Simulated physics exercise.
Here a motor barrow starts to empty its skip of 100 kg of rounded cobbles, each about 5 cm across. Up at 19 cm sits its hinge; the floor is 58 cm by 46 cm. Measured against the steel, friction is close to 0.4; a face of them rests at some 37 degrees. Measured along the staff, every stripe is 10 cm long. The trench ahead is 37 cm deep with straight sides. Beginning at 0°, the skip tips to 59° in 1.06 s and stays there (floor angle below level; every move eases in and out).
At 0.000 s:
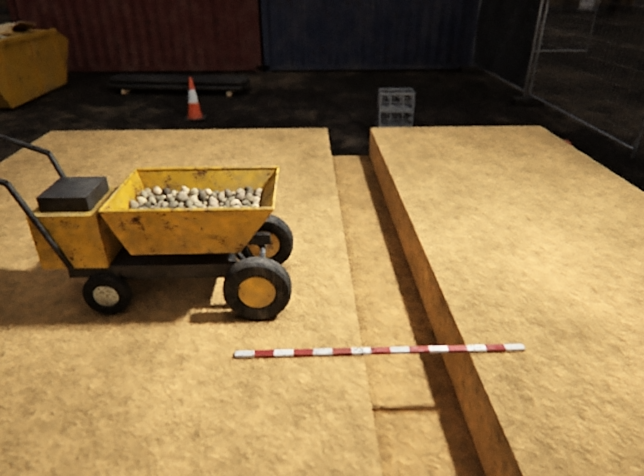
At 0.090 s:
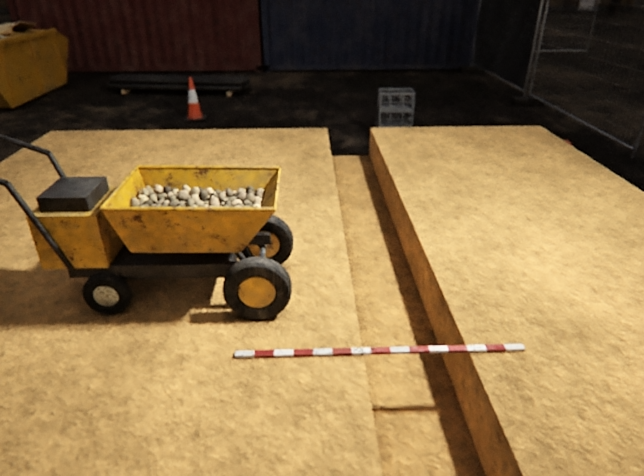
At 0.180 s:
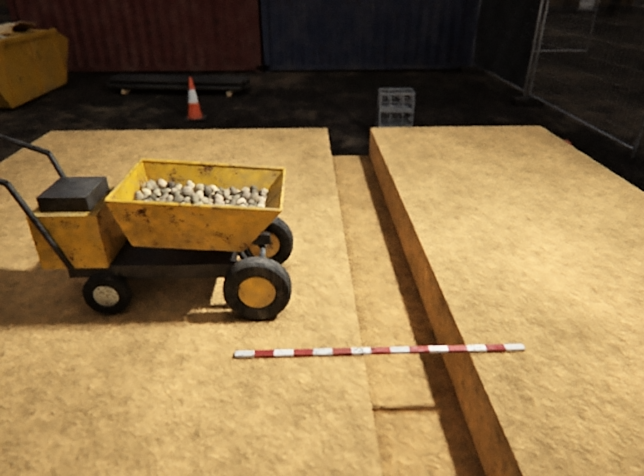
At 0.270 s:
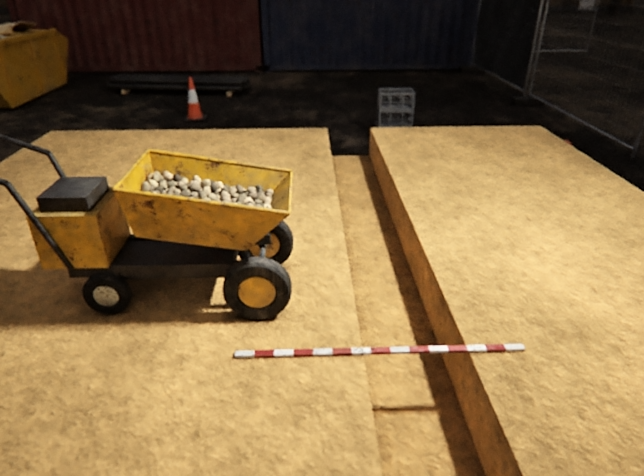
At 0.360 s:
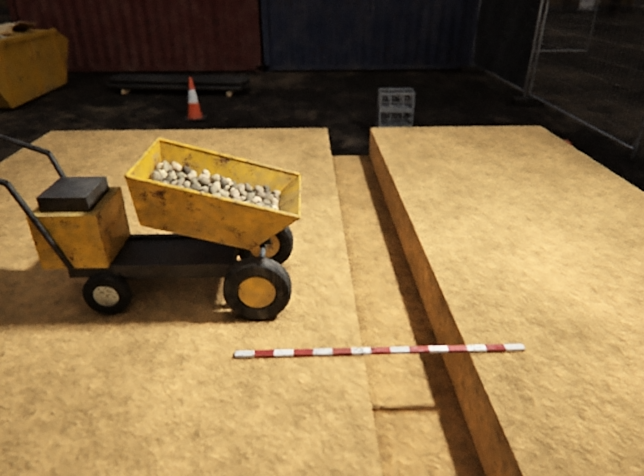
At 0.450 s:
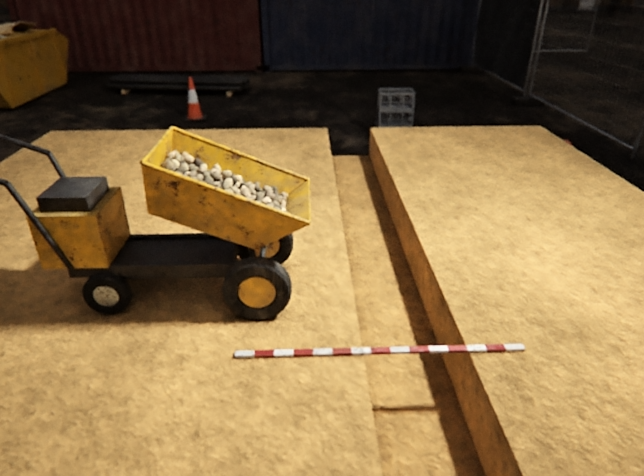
A yellow motor barrow's skip full of rounded stones steadily tilts down toward the right.
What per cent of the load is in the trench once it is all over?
56 %.
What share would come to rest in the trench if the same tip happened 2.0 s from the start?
Then about 55 per cent.
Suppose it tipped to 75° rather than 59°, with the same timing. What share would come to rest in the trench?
Then roughly 100 percent.
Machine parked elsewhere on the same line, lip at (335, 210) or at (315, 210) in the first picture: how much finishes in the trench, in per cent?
Some 45 and some 55 per cent, in that order.
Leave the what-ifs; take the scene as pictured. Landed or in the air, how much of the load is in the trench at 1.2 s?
Approx. 10 % of the load.
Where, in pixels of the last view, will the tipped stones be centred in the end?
Resting centre: About (392, 334).
After 0.8 s the floor is at 50°; 100 % in the skip; the foremost stones are at (316, 229).
After 1.2 s the floor is at 59°; 90 % in the skip, 2 % short of the trench, 8 % in the trench; the foremost stones are at (386, 283).
After 1.5 s the floor is at 59°; 63 % in the skip, 2 % short of the trench, 35 % in the trench; the foremost stones are at (433, 334).
After 3.5 s the floor is at 59°; 43 % in the skip, 56 % in the trench; the foremost stones are at (429, 323).
